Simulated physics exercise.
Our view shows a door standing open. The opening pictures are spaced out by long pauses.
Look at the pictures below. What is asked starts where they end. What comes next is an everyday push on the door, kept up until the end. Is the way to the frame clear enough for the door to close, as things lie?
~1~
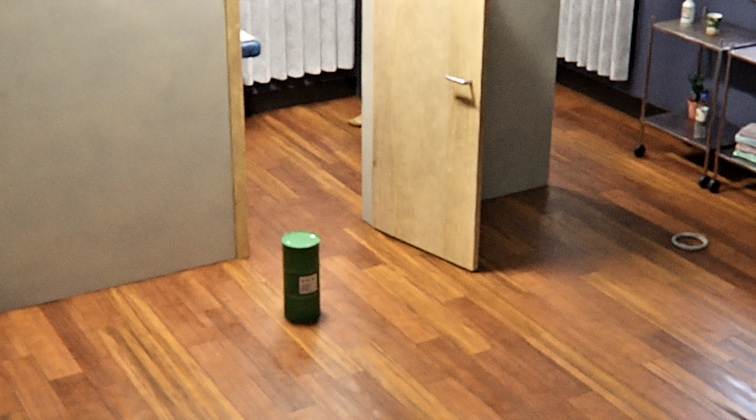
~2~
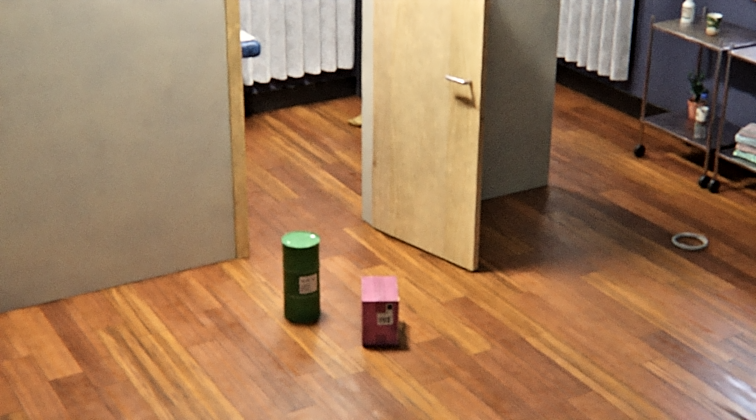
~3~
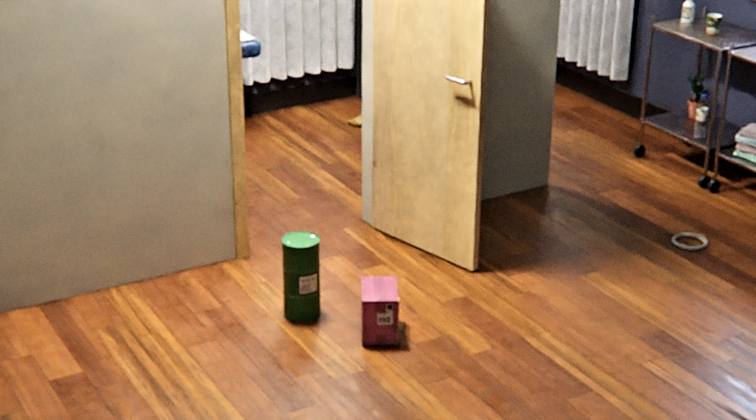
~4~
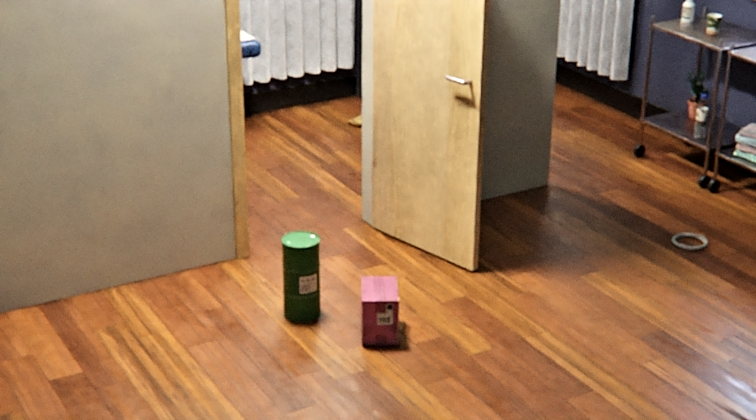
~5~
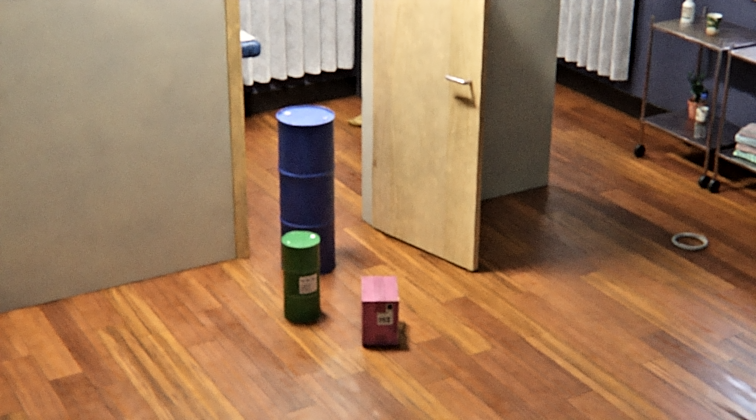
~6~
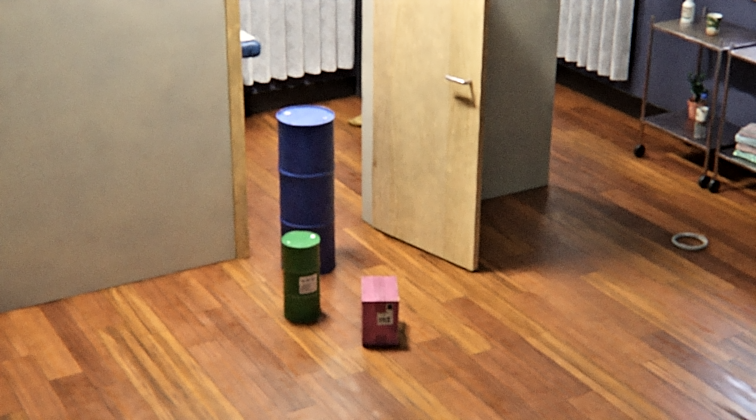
The door's path is barred.
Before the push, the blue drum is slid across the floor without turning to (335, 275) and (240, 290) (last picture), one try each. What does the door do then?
Try 1: Door stays partly open. Try 2: Door ends up flush.
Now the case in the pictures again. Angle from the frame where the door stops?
The door ends up some 40° open.
Then, 0.50 s later than the last frame, door 93° open.
Then, 0.90 s later than the last frame, door 75° open.
Then, 1.20 s later than the last frame, door 61° open.
Then, 1.50 s later than the last frame, door 47° open.
When it is over, door 39° open; all 3 as before. End places, in pixels of the last picture, blue drum near (306, 192).
